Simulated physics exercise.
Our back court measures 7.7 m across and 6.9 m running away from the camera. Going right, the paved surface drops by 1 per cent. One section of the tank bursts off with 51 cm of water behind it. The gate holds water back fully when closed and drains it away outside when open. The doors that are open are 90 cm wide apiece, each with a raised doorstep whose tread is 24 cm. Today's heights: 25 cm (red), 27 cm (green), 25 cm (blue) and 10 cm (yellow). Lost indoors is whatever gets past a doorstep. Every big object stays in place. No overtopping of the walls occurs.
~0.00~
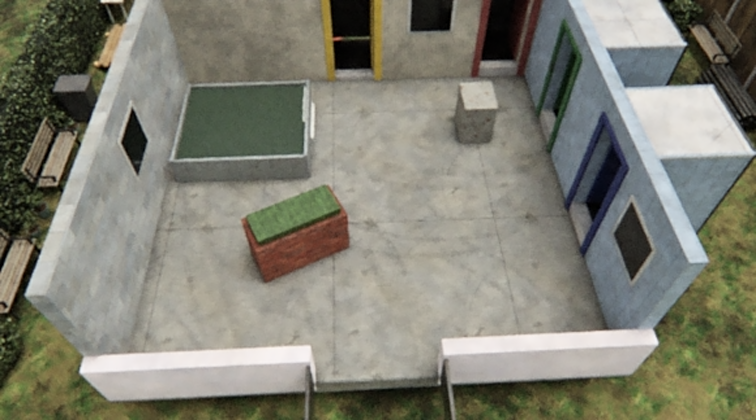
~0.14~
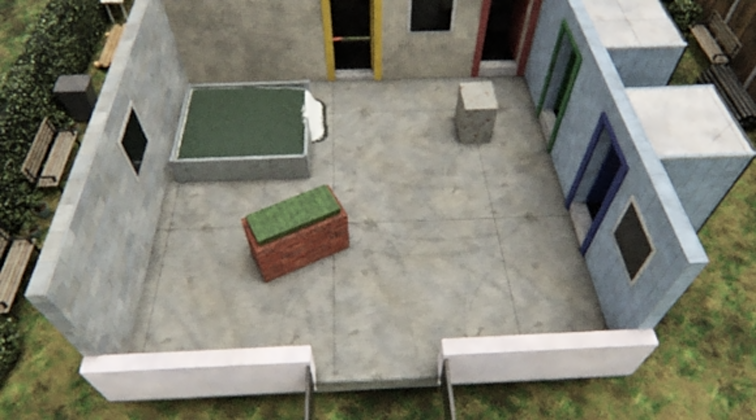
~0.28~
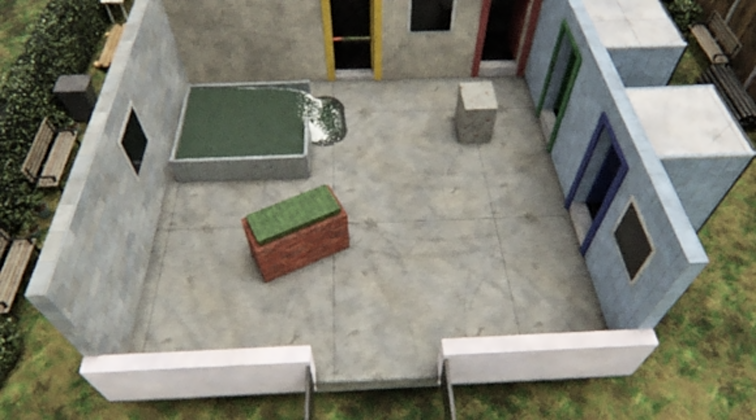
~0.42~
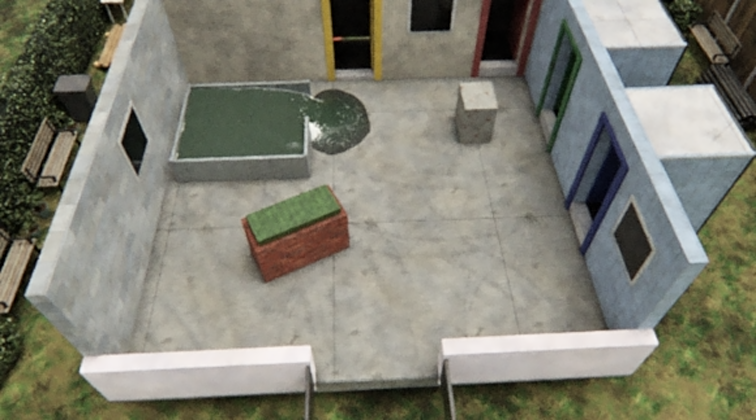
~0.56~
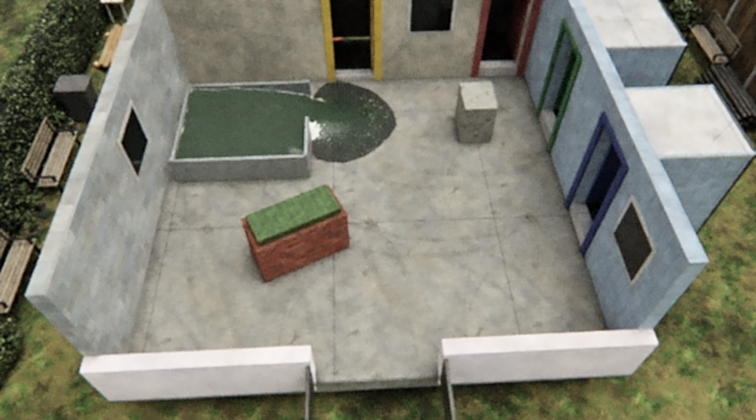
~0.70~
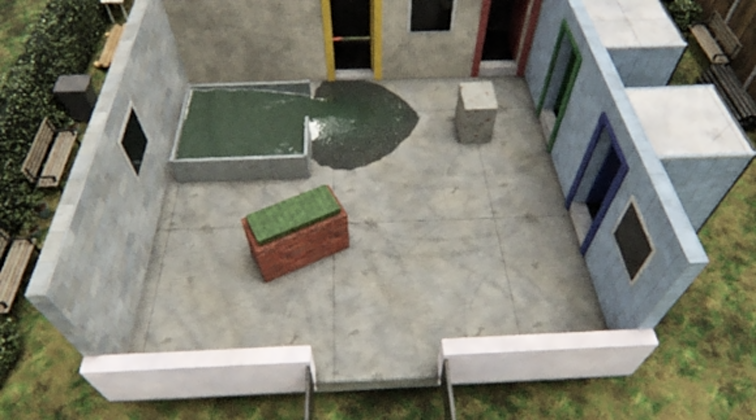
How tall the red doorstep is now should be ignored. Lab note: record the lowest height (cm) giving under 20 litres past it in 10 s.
Lowest height: 21 cm.
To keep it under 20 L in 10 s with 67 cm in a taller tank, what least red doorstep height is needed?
About 29 centimetres.
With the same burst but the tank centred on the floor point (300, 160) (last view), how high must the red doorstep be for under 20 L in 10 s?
Near 16 cm.
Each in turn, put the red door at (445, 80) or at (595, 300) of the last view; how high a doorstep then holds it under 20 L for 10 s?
9.0 and 12.5 cm.
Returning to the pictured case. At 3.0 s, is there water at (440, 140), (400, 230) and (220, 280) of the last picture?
1: Awash; 2: Unwetted; 3: Unwetted.
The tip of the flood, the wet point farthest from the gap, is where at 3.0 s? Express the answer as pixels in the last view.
The farthest wet point sits near (568, 226) in the last view.
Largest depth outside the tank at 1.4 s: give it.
Max depth: About 32 cm.
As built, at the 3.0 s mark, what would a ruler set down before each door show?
In cm - red: 16, green: 9, blue: 2, yellow: 14.
After 1.4 s water covers 20 % of the floor, deepest (32 cm) near (317, 114); it has not reached the red door.
After 3.0 s water covers 35 % of the floor, deepest (36 cm) near (523, 87); 16 cm at the red door, 0 litres in over its 25 cm doorstep.
After 10.0 s water covers 70 % of the floor, deepest (14 cm) near (608, 354); 10 cm at the red door, 7 litres in over its 25 cm doorstep.
At the red door as built, the water arrived by 1.9 s and peaked near 26 cm at 4.0 s.
Run again over the same 10 s with other heights there, 32 litres in over 18.5 cm, 7 litres over 25 cm. The limit of 20 litres is kept from about 21 cm up.
